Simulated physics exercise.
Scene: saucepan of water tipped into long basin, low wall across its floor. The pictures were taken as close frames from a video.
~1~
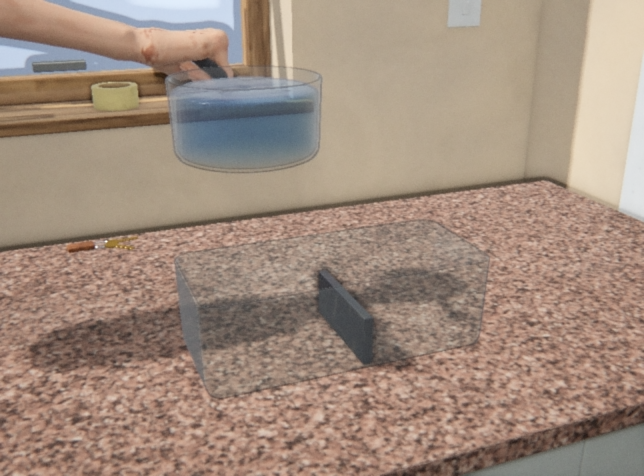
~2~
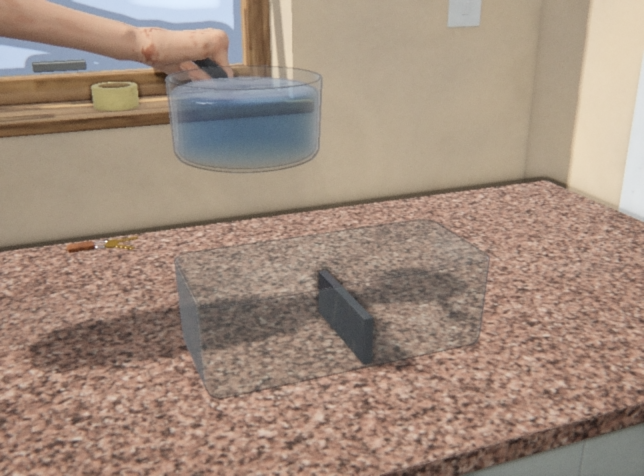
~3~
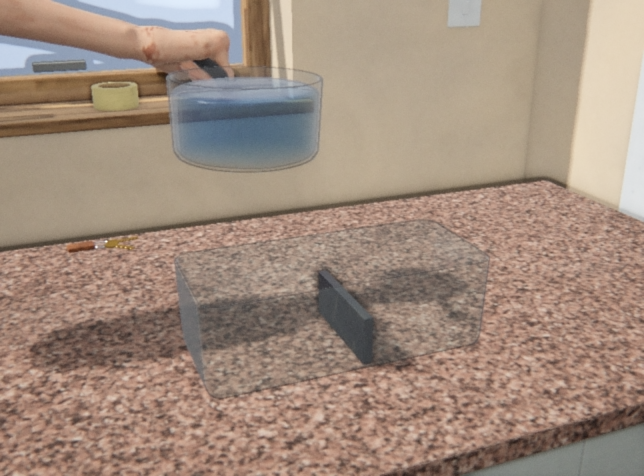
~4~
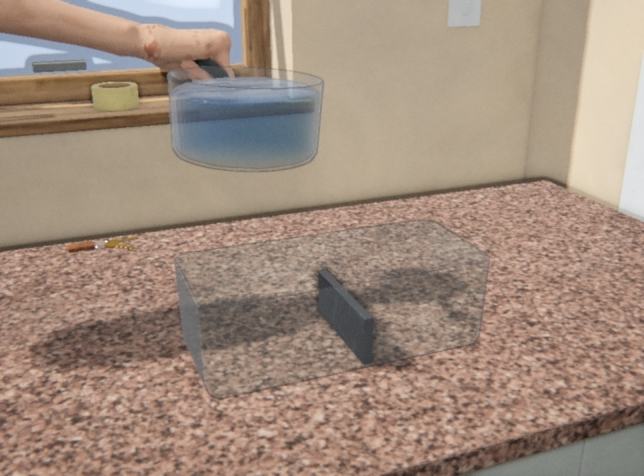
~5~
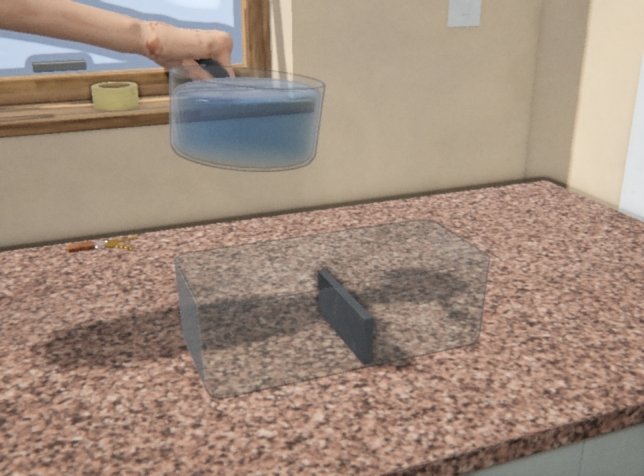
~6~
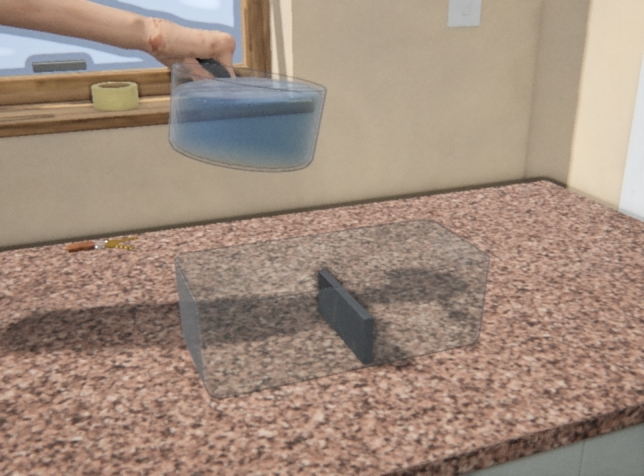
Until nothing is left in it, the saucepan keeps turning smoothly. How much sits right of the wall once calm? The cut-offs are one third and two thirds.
Looks to me like the right side of the wall gets upwards of two thirds.
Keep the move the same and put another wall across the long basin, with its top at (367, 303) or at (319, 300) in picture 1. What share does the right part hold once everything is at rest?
First try 55 per cent, second try 95 per cent.
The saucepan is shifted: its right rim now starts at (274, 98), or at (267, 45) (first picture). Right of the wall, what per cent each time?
First try: Near 40 percent; second try: Near 50 percent.
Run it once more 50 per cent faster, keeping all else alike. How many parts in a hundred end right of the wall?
Near 75 %.
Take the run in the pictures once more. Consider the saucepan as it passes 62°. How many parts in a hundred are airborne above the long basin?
I'd put it near 30 per cent.
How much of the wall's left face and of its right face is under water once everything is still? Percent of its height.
It settles around 10 on the left side and around 80 on the right side.
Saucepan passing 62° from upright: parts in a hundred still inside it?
Roughly 65 in a hundred.
A moment on, the tilt is 62° and 64 per cent is still to pour, 1 is left of the wall and 5 right of it.
Next, the tilt is 91° and 16 per cent is still to pour, 1 is left of the wall and 64 right of it.
Then the tilt is 94° and 4 per cent is still to pour, 9 is left of the wall and 83 right of it.
Later the tilt is 94° and 1 per cent is still to pour, 14 is left of the wall and 84 right of it.
In the end 15 per cent lies left of the wall, 84 right of it and 1 outside.
